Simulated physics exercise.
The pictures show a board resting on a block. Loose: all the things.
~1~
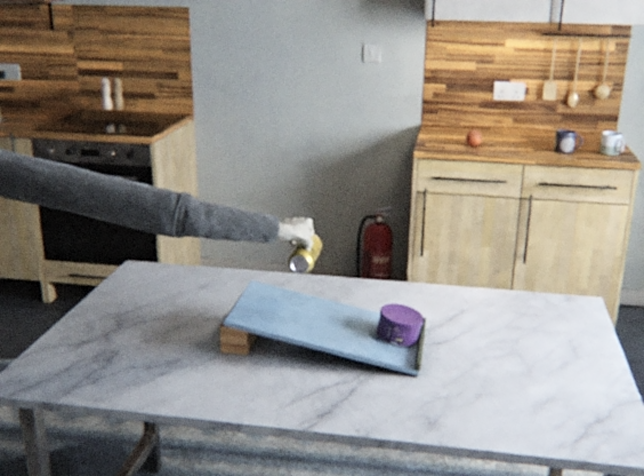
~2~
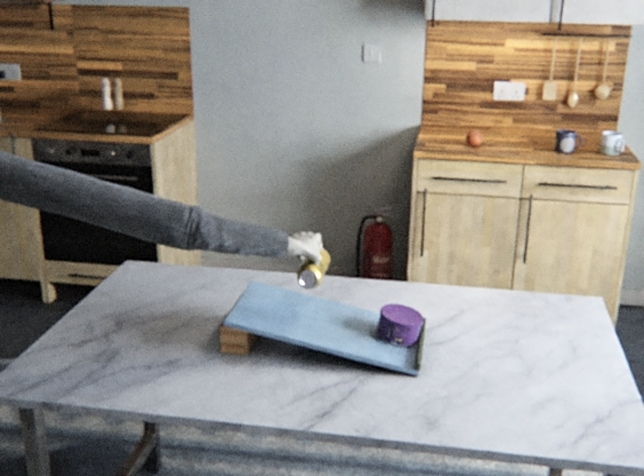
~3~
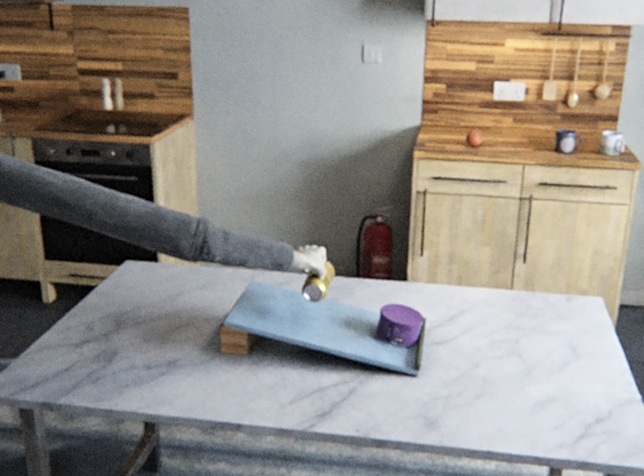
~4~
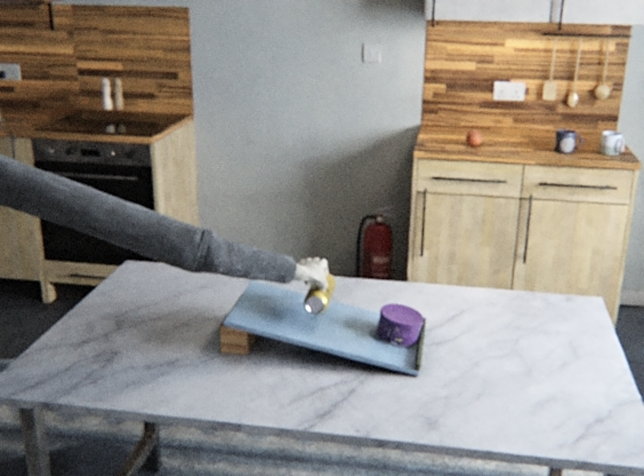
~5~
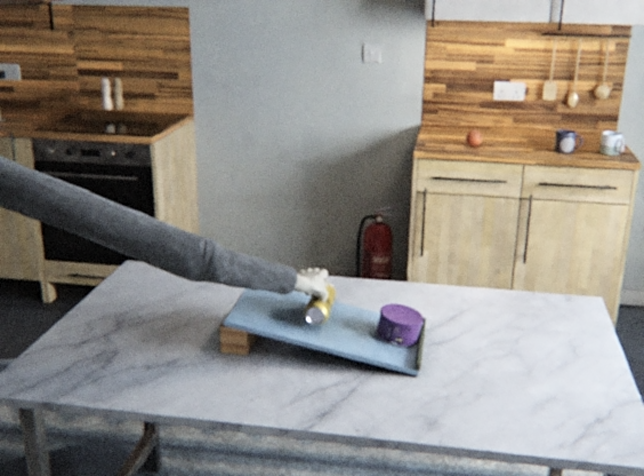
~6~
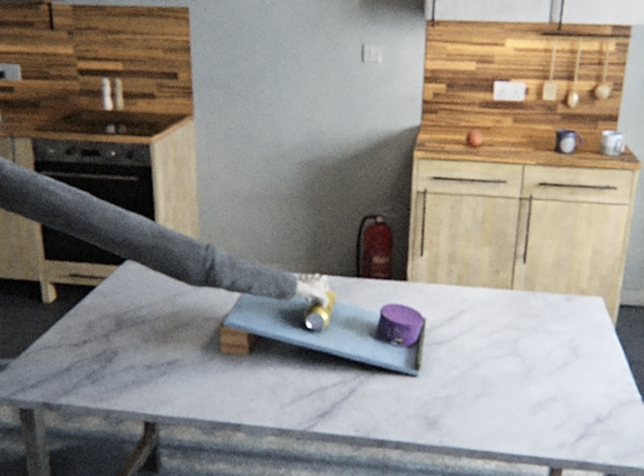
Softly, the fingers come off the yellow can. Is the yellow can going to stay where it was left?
Bet you it ends up lower.
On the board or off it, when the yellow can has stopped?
Watch the yellow can: It stays aboard.
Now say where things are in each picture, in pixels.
Coming down; yellow can (306, 254); purple tub (399, 325), in the first picture.
Coming down; yellow can (314, 268); purple tub (399, 325), in the second picture.
Coming down; yellow can (319, 281); purple tub (399, 325), in the third picture.
Coming down; yellow can (320, 293); purple tub (399, 325), in the fourth picture.
Coming down; yellow can (321, 304); purple tub (399, 325), in the fifth picture.
In place under the hand; yellow can (321, 309); purple tub (399, 325), in the sixth picture.
Then, 0.40 s past the last view, yellow can displaced about its own width near (338, 314).
Then, 0.50 s past the last view, yellow can displaced about its own width near (352, 317).
Finally, moved from the start, yellow can; purple tub still in place. Final places as the last picture's camera would see them, yellow can near (367, 321). The yellow can goes downhill.
